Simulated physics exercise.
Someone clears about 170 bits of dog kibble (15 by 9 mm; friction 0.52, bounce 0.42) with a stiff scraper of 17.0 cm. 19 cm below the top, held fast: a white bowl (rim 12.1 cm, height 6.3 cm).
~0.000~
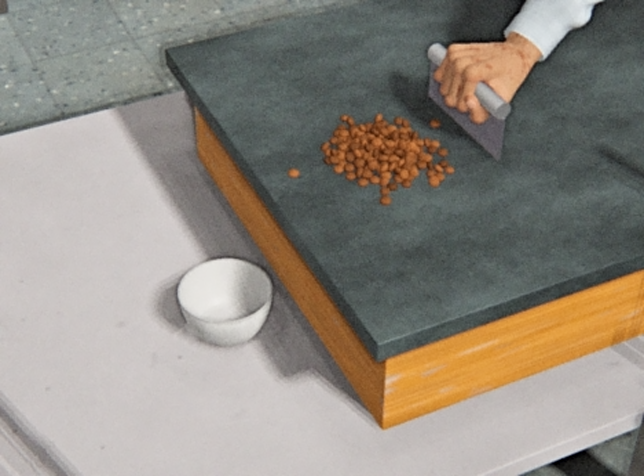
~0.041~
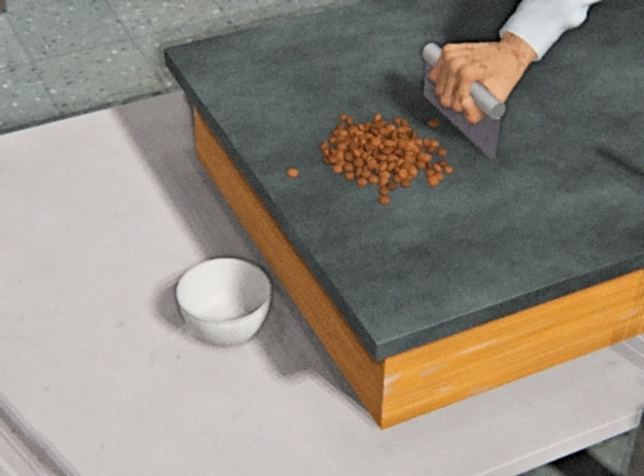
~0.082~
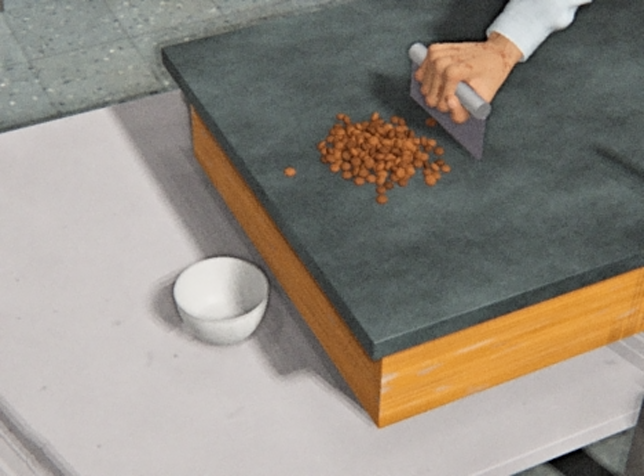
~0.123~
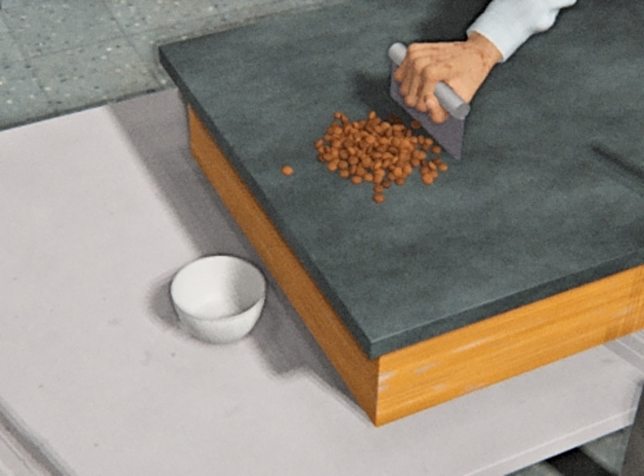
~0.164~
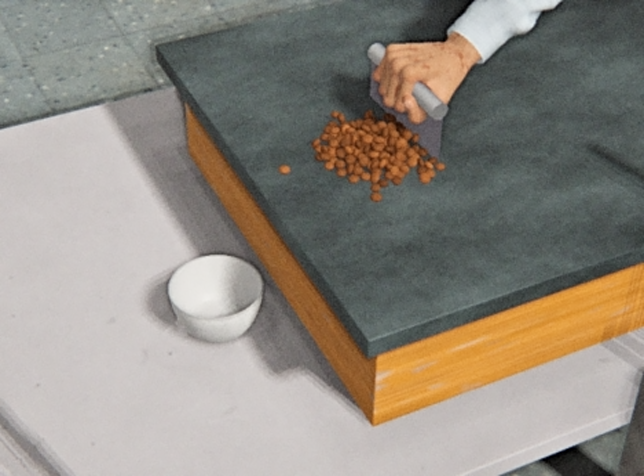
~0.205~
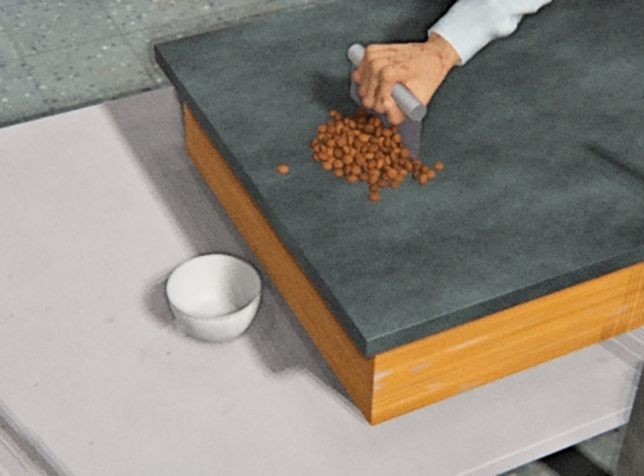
A hand in a pale sleeve, gripping a grey scraper by its handle, slides it leftward across a dark slate-coloured slab with orange-brown wooden sides, seen from above at an angle. A heap of small brown pieces lies on the slab, one apart at its left, and a white bowl sits on the pale surface below. The blade reaches the heap and pushes into its right side, bunching pieces slightly leftward, while the view drifts very slightly.
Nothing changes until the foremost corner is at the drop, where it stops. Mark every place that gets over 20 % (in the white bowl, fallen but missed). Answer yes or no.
White bowl: No, missed: Yes.
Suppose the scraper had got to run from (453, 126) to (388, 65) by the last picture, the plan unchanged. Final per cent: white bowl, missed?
White bowl 25, missed 45.
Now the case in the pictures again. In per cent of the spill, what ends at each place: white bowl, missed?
White bowl 10, missed 50.
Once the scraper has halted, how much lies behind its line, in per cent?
Roughly 45 per cent.
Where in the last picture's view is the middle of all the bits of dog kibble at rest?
At about (221, 309).
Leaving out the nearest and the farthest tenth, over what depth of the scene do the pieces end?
About 22 cm.
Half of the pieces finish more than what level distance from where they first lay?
Roughly 22 cm.
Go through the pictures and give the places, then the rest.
In the first frame, scraper from (501, 125) to (434, 64); moved 0.0 cm; pieces shifted so far, 0; middle of the spill at (377, 142); white bowl at (225, 290).
In the second frame, scraper from (496, 125) to (429, 64); moved 0.5 cm; pieces shifted so far, 0; middle of the spill at (376, 142).
In the third frame, scraper from (482, 125) to (416, 64); moved 2.1 cm; pieces shifted so far, 0; middle of the spill at (373, 141).
In the fourth frame, scraper from (461, 125) to (395, 64); moved 4.5 cm; pieces shifted so far, 1; middle of the spill at (370, 140).
In the fifth frame, scraper from (439, 125) to (375, 64); moved 7.0 cm; pieces shifted so far, 16; middle of the spill at (367, 139).
In the sixth frame, scraper from (418, 126) to (355, 65); moved 9.5 cm; pieces shifted so far, 107; middle of the spill at (363, 138); white bowl at (214, 286). Its speed is about 0.61 m/s, heading 18 degrees away from the viewer.
Then, at 0.41 s, scraper 22 cm from its start, spill 17 cm wide; still on top 100 %.
Then, at 0.62 s, scraper 31 cm from its start, spill 21 cm wide; off the edge, not caught 50 %, still on top 50 %.
After 0.80 s, scraper 31 cm from its start, spill 25 cm wide; white bowl 10 %, off the edge, not caught 50 %, still on top 45 %.
At rest (1.6 s), white bowl 10 %, fallen but missed 50 %, still on top 45 %.
